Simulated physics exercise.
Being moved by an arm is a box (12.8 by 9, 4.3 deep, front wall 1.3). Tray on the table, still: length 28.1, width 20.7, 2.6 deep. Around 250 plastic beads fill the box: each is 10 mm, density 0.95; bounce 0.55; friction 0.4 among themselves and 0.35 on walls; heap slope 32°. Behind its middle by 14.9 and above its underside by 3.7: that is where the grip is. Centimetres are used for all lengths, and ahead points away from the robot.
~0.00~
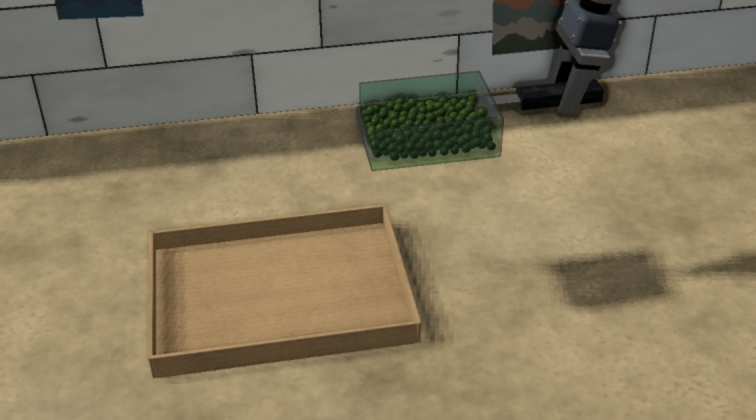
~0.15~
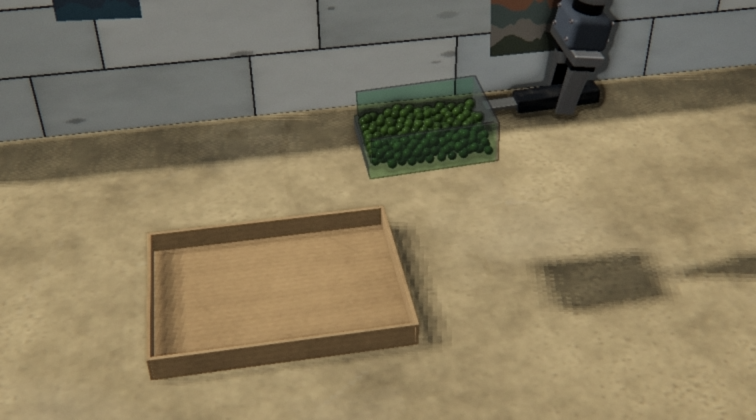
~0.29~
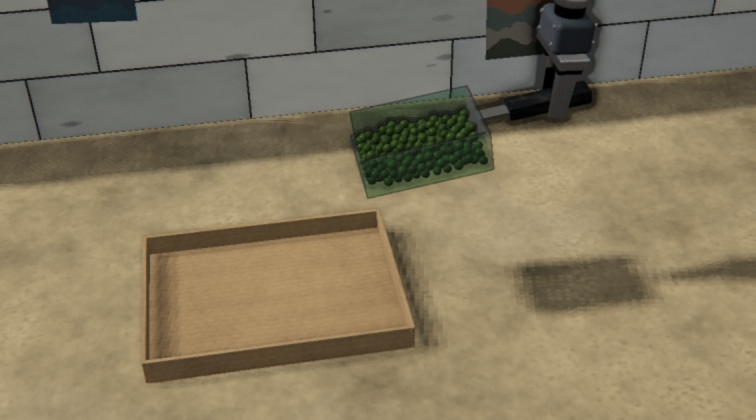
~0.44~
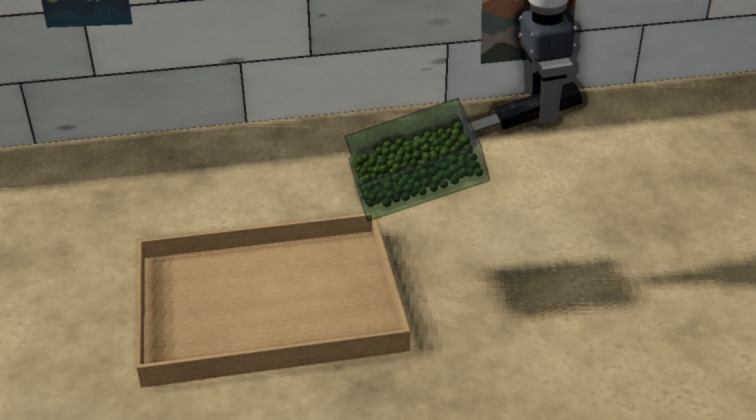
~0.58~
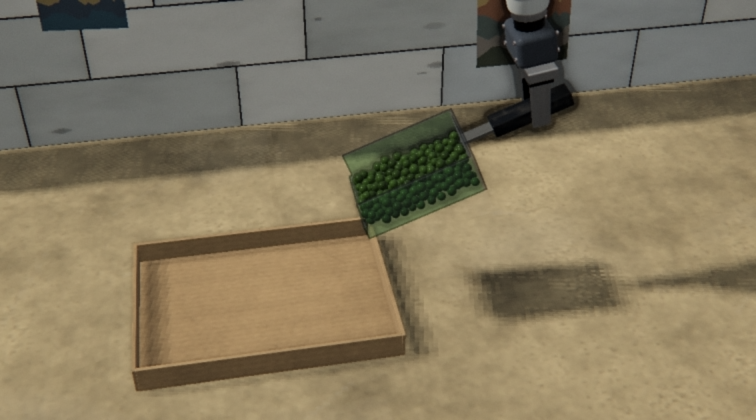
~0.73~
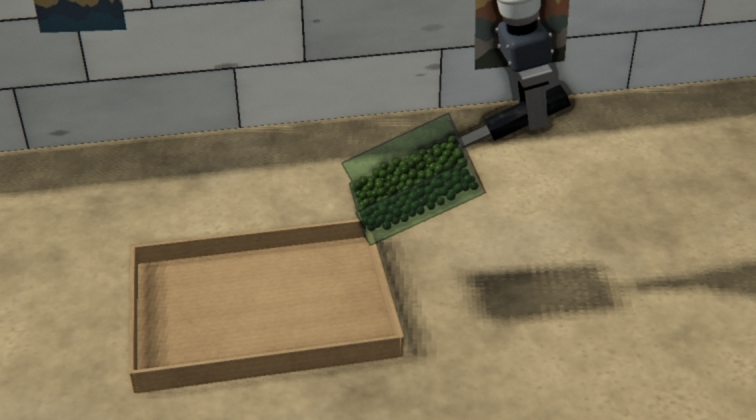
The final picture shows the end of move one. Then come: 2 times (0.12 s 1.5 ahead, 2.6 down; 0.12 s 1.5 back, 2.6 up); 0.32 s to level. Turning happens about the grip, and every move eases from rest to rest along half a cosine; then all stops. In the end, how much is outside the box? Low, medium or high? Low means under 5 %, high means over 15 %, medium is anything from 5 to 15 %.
Medium.
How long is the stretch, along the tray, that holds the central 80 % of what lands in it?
22 cm.
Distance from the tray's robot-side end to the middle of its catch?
About 10 centimetres.
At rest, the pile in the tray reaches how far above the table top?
When it all comes to rest, you'd measure around 1.5 cm up from the table.
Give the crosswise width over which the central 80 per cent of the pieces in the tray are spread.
Leave out the outer tenth on each side and you get around 16 cm.
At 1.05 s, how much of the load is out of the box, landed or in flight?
Share out so far: Close to 5 %.
By 1.05 s, tilted 23° forward, highest piece 16 above the table; 243 in the box, 4 in the tray, 4 in flight or on a rim.
By 1.37 s, tilted 12° forward, highest piece 19 above the table; 226 in the box, 17 in the tray, 8 in flight or on a rim.
By 1.73 s, level, highest piece 22 above the table; 225 in the box, 26 in the tray.
By 2.78 s, level, highest piece 22 above the table; 225 in the box, 26 in the tray.
Final count, 225 in the box, 26 in the tray. That is 10 % outside the box.
